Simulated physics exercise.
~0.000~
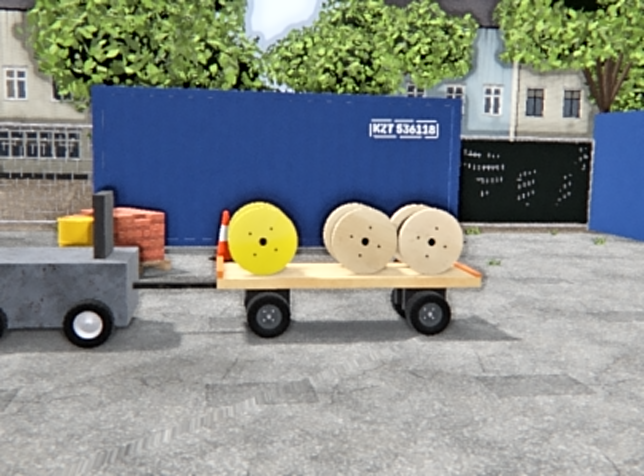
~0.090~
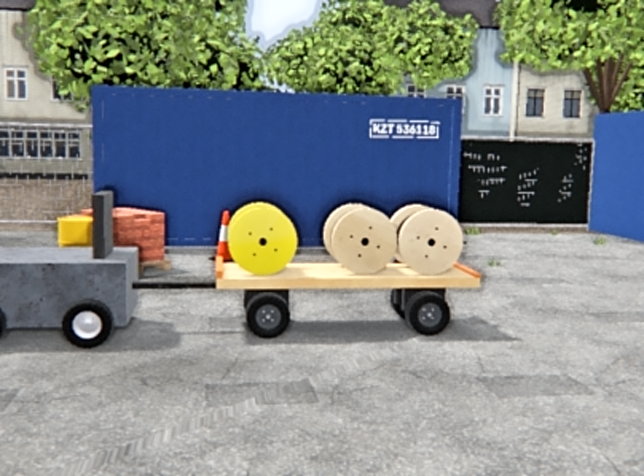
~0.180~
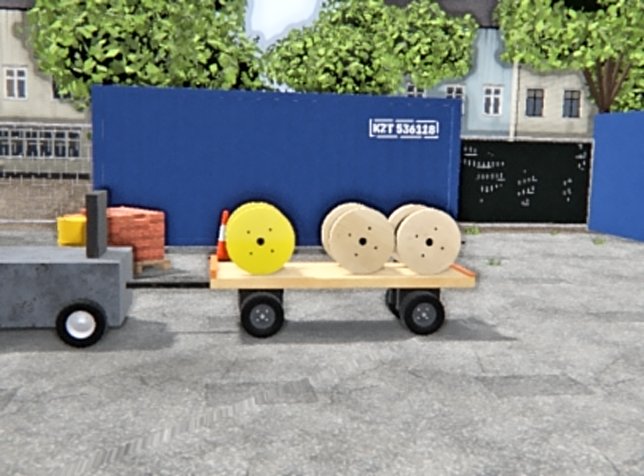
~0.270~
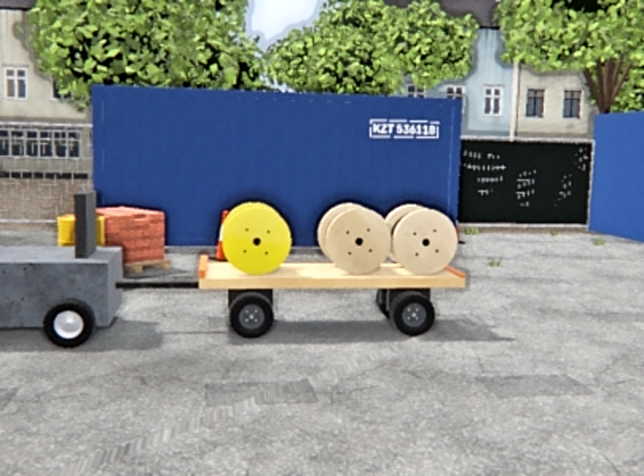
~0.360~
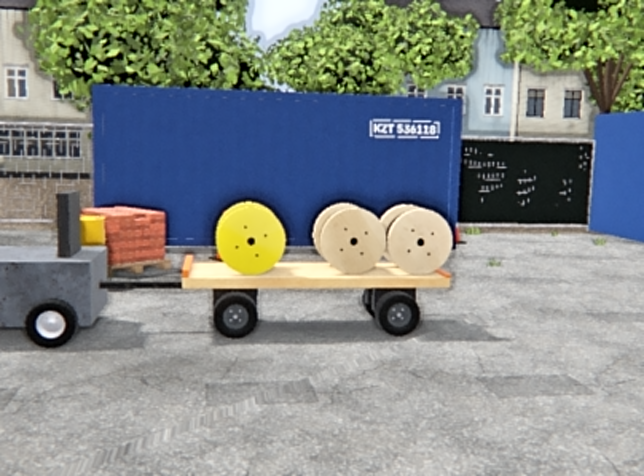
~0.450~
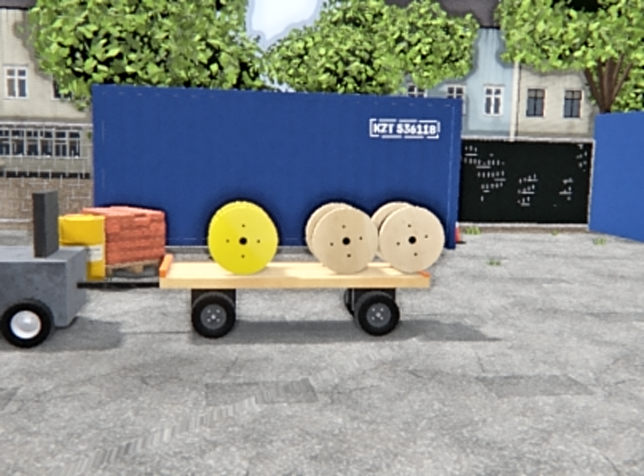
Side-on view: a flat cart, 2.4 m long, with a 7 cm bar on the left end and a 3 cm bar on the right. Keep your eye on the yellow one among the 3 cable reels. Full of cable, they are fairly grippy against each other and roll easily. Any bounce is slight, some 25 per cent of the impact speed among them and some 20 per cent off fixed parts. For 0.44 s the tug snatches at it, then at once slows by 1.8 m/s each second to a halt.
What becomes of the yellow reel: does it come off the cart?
It is not ejected.
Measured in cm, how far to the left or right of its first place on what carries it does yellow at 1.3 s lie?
Yellow 125 right.
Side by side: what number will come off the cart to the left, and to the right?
Count by side - left 0, right 1.
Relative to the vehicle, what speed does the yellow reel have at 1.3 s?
It moves at about 0.5 m/s.
By 1.3 s, yellow is on the deck, 65 cm from the right bar, rolling right along the cart; 1 of 3 is off.
By 2.3 s, yellow is on the deck, 115 cm from the left bar, rolling left along the cart; 1 of 3 is off.
By 3.5 s, yellow is on the deck, 45 cm from the left bar, rolling left along the cart; 1 of 3 is off.
Finally (4.8 s), yellow is on the deck, 25 cm from the left bar; 1 of 3 is off.
